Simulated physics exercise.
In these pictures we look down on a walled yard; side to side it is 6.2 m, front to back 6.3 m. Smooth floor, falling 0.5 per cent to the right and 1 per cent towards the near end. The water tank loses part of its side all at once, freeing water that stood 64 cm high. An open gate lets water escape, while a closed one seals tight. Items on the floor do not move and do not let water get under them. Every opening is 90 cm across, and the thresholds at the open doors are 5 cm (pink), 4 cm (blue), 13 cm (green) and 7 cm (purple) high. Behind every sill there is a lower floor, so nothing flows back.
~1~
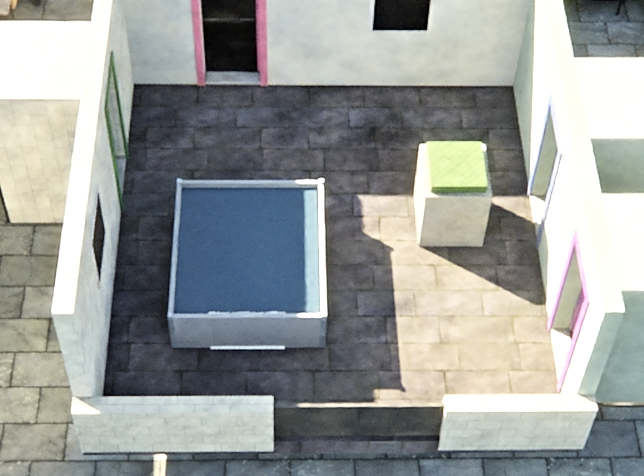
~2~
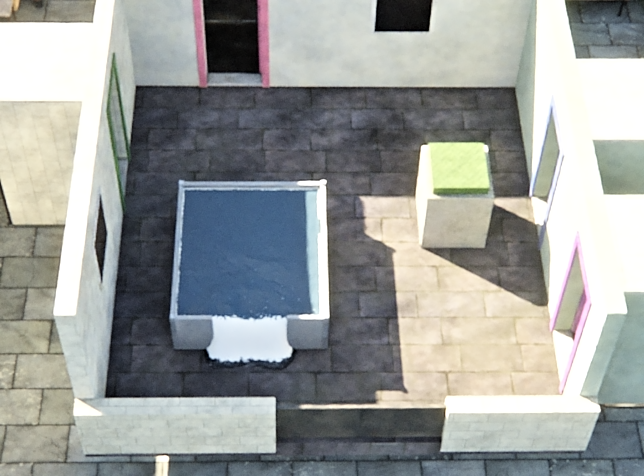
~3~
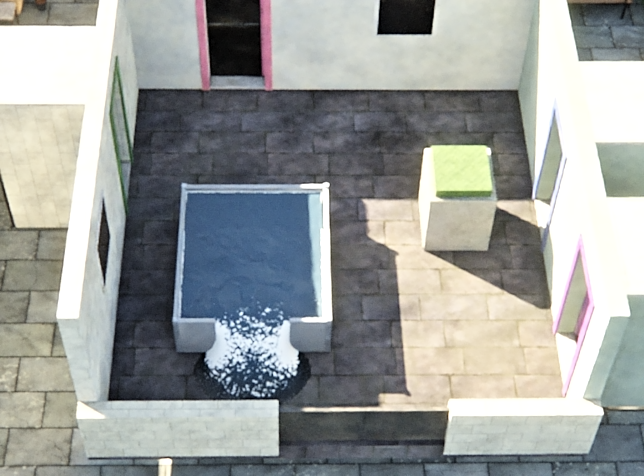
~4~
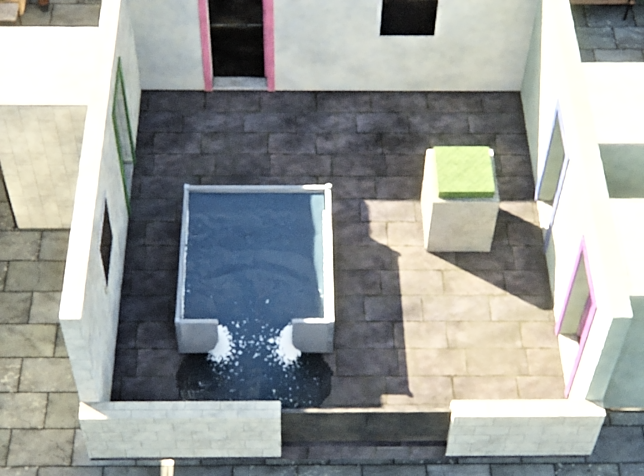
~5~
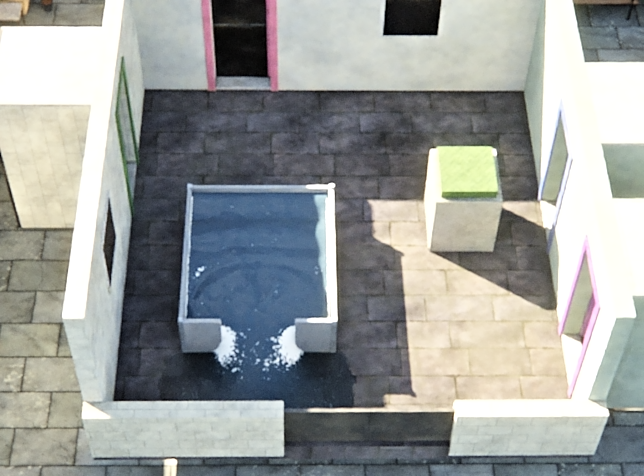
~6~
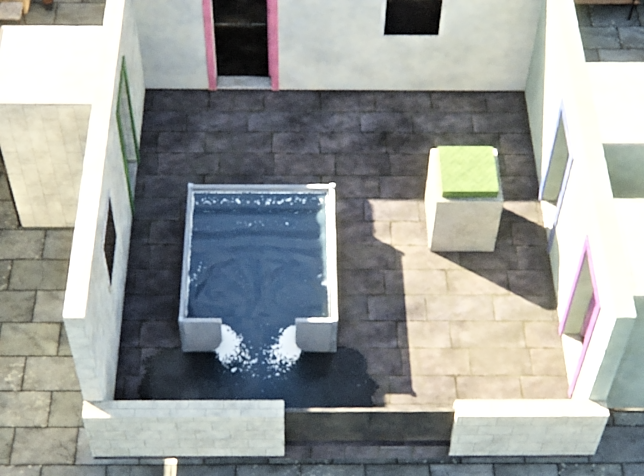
A walled yard with a water tank breaking open at its near side, water gushing out and spreading across the dark paved floor.
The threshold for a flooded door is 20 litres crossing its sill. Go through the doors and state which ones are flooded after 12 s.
In order: At the pink door I expect the water to rise above the limit; at the blue door I expect the water to rise above the limit; at the green door I expect the water to hold within the limit; at the purple door I expect the water to rise above the limit.
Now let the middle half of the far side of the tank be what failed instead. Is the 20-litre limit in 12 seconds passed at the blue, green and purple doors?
So blue ends up past the limit, green short of it, purple short of it.
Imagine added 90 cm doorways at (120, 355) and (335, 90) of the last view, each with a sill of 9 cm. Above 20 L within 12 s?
Door 1: Limit broken; door 2: Limit not reached.
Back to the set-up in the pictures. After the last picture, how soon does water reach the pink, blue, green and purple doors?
So pink at 3.4 s, blue at 2.6 s, green at 2.0 s, and purple at 1.3 s.
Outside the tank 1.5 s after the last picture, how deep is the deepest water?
Depth max: Approx. 44 cm.
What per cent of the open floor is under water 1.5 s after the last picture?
Some 30 per cent of it.
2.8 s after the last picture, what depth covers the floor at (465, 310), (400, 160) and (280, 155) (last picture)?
In that order: 2, 0 and 0 cm.
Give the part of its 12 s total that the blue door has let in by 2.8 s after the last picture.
Fraction in by then: Around 0 per cent.
Then, 0.7 s after the last picture water covers 15 % of the floor and is deepest (48 cm) near (112, 430); pink door not reached, blue door not reached, green door not reached, purple door not reached.
Then, 1.5 s after the last picture water covers 30 % of the floor and is deepest (44 cm) near (125, 430); pink door not reached, blue door not reached, green door not reached, purple door 3 cm at the sill, 1 L in.
Then, 2.8 s after the last picture water covers 50 % of the floor and is deepest (30 cm) near (125, 430); pink door not reached, blue door 4 cm at the sill, 0 L in, green door 4 cm at the sill, 0 L in, purple door 19 cm at the sill, 78 L in.
Then, 6.3 s after the last picture water covers 85 % of the floor and is deepest (17 cm) near (248, 418); pink door 8 cm at the sill, 21 L in, blue door 7 cm at the sill, 13 L in, green door 8 cm at the sill, 0 L in, purple door 12 cm at the sill, 188 L in.
Then, 11.3 s after the last picture water covers 100 % of the floor and is deepest (14 cm) near (536, 191); pink door 5 cm at the sill, 38 L in, blue door 9 cm at the sill, 91 L in, green door 5 cm at the sill, 0 L in, purple door 9 cm at the sill, 225 L in.
